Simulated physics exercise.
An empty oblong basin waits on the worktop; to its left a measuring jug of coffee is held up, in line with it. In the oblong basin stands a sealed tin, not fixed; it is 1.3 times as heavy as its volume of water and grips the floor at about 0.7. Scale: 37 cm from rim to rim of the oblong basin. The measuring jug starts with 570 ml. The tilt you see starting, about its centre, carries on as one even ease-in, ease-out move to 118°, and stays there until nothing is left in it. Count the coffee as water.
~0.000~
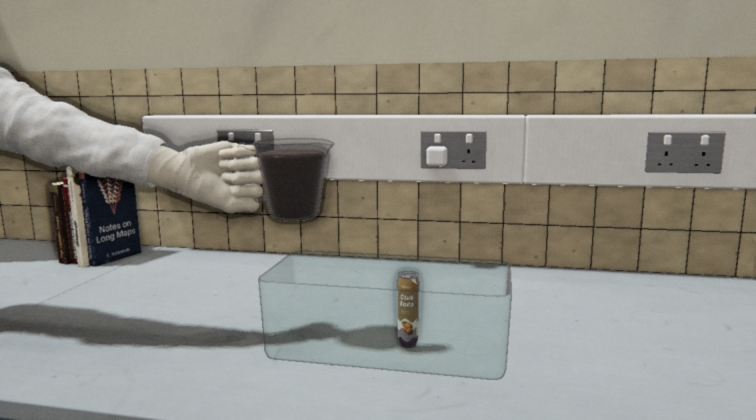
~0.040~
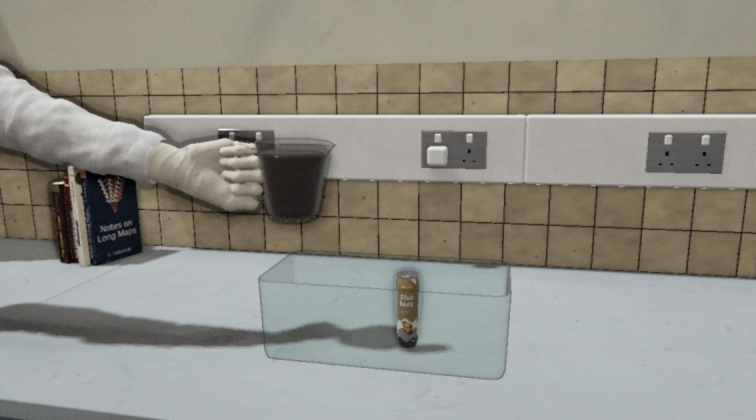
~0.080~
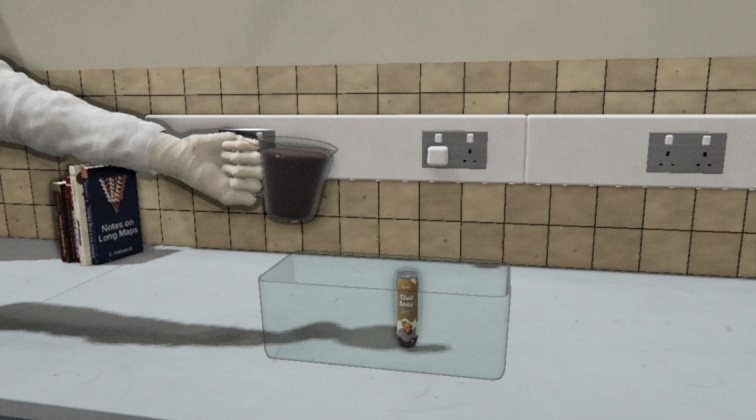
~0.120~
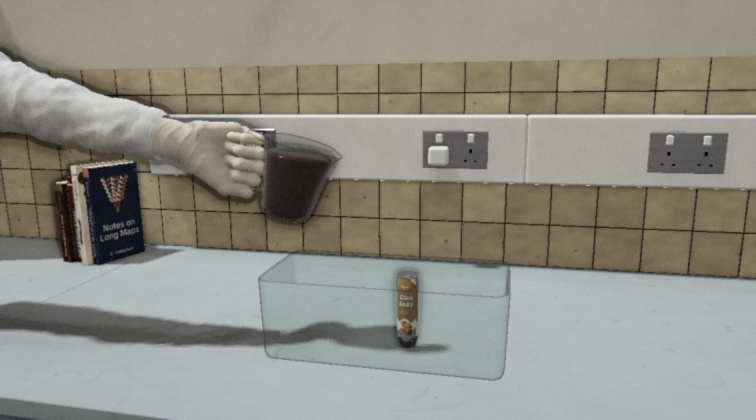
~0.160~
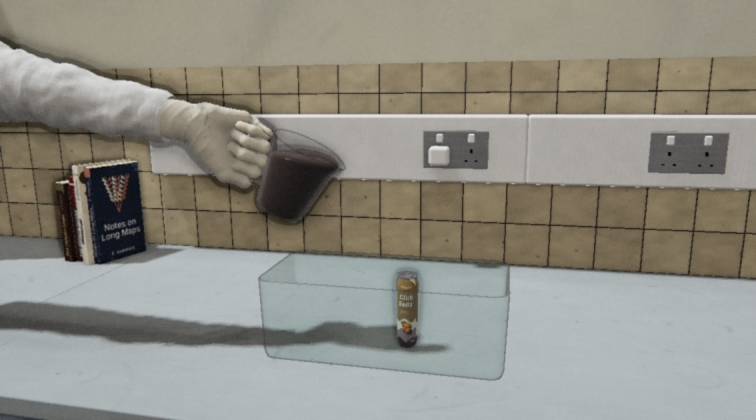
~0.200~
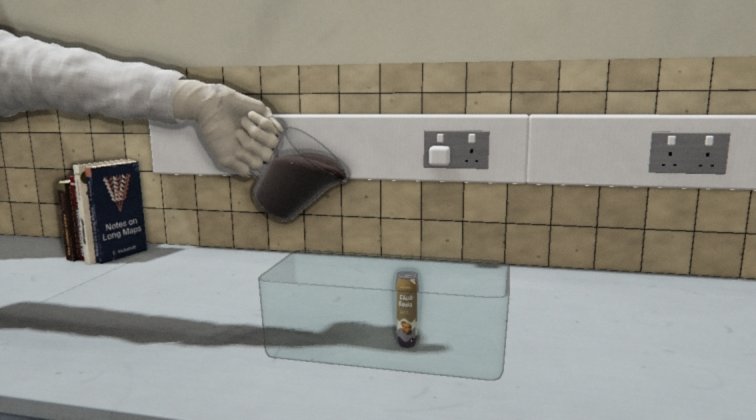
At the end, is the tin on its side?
The tin remains upright.
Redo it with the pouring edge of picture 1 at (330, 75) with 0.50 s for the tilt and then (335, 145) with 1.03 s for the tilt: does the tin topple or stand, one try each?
First it falls; then it keeps standing.
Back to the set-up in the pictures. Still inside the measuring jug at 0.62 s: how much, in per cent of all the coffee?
About 2 per cent.
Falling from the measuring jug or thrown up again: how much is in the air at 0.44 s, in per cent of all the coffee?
Some 28 per cent.
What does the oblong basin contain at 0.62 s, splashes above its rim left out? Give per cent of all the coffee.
Near 92 in a hundred.
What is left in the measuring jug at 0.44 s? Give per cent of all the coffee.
About 32 per cent.
Then, 0.44 s in, the tilt is 114° and 32 per cent is still to pour; the tin stands where it began.
Then, 0.62 s in, the tilt is 118° and 2 per cent is still to pour; the tin stands where it began.
Then, 0.80 s in, the tilt is 118° and 0 per cent is still to pour; the tin stands where it began.
Then, 1.00 s in, the tilt is 118° and 0 per cent is still to pour; the tin stands where it began.
Finally, the tin stands where it began.
